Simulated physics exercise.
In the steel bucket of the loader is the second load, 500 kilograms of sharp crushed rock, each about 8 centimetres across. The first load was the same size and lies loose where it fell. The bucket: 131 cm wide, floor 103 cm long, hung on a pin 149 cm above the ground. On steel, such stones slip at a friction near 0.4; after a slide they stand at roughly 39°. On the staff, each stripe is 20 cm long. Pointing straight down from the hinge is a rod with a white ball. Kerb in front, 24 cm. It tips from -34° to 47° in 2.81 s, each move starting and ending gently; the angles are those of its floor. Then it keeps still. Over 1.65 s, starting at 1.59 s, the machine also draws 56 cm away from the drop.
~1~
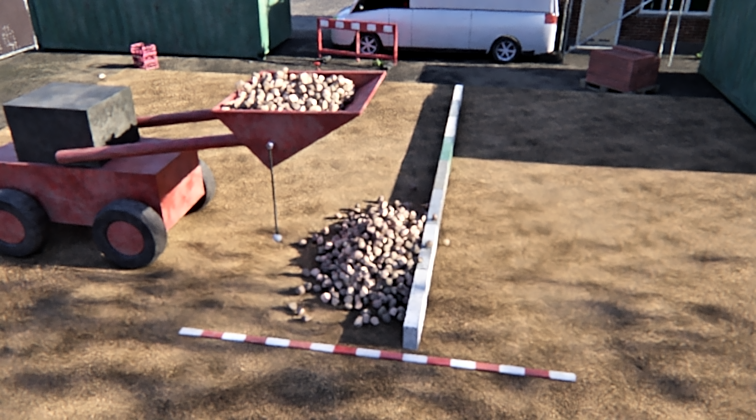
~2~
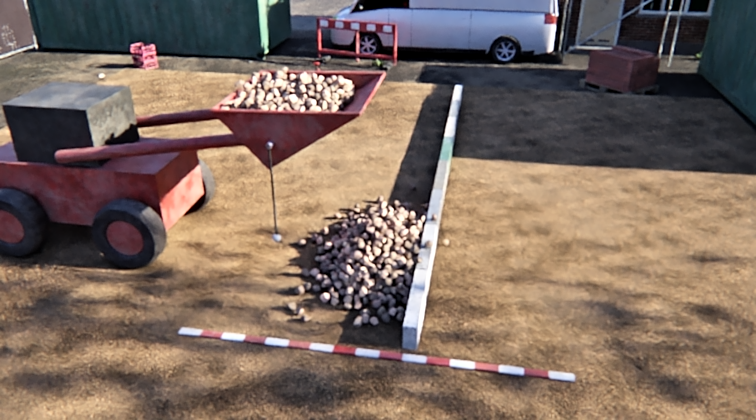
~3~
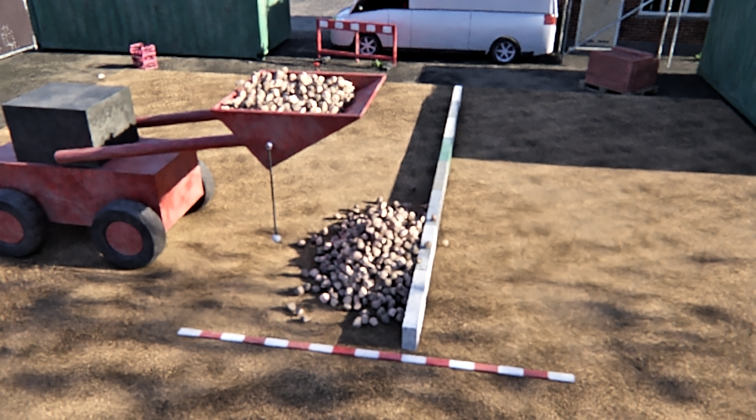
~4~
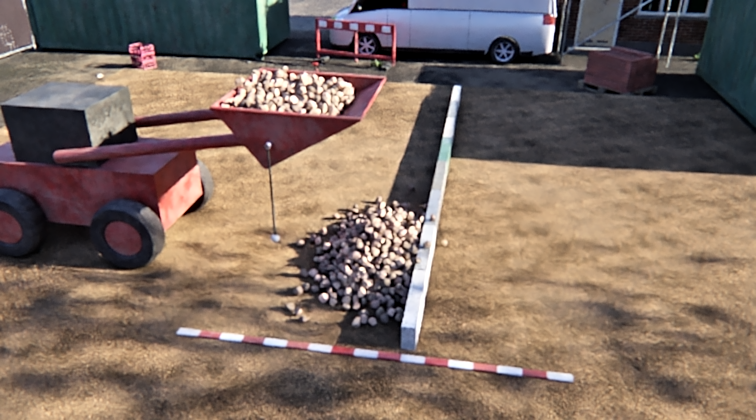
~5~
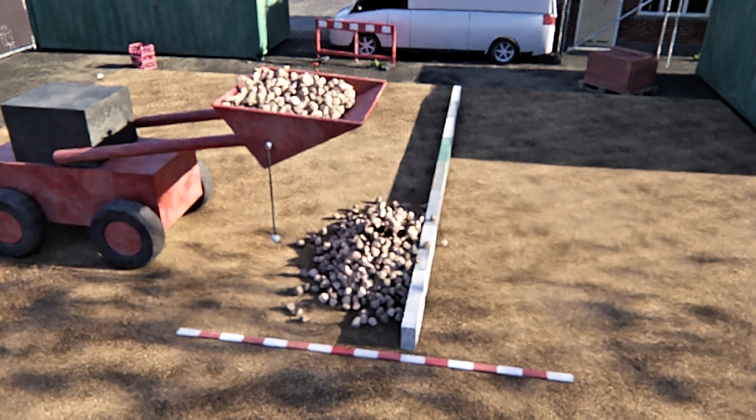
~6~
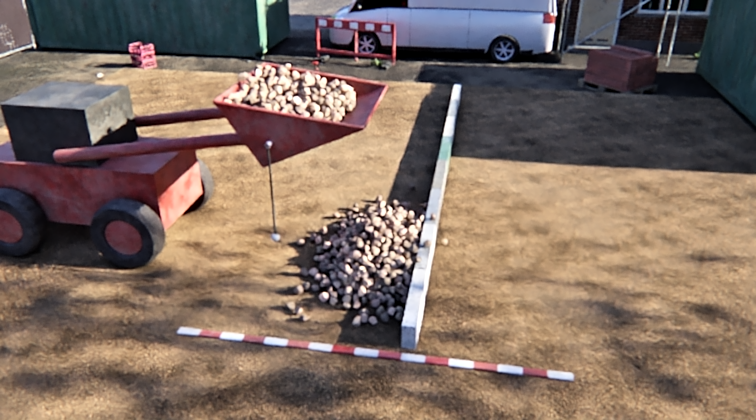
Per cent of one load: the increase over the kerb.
0 percent.
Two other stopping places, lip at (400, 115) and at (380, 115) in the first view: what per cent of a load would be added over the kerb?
Around 5 percent, then around 0 percent.
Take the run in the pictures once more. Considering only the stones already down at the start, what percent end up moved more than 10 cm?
0 %.
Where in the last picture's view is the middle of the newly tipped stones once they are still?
In the last view, somewhere near (336, 239).
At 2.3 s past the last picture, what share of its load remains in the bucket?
Roughly 0 parts in a hundred of the load.
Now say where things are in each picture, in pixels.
The first frame shows lip at (360, 114), floor tilted -34°, highest stones at (289, 79). The earlier load is highest near (378, 233), 32 cm above ground level, 100 % on this side of the kerb.
In the second frame, the bucket is at -34°, its lip at (360, 114); the top of the load is at (289, 79).
The third frame shows lip at (361, 117), floor tilted -32°, highest stones at (285, 78).
The fourth frame shows lip at (361, 120), floor tilted -30°, highest stones at (281, 76).
In the fifth frame, the bucket is at -28°, its lip at (362, 124); the top of the load is at (277, 75).
The sixth frame shows lip at (364, 129), floor tilted -24°, highest stones at (278, 73).
Then, 1.5 s after the last picture the floor is at 34°; in per cent of one load, 88 in the bucket, 112 on this side of the kerb; the foremost stones are at (425, 241).
Then, 2.3 s after the last picture the floor is at 47°; in per cent of one load, 0 in the bucket, 200 on this side of the kerb; the foremost stones are at (425, 241).
Then, 3.1 s after the last picture the floor is at 47°; in per cent of one load, 0 in the bucket, 200 on this side of the kerb; the foremost stones are at (425, 241).
Then, 5.9 s after the last picture the floor is at 47°; in per cent of one load, 0 in the bucket, 200 on this side of the kerb; the foremost stones are at (425, 241). Net gain over the kerb, 0.
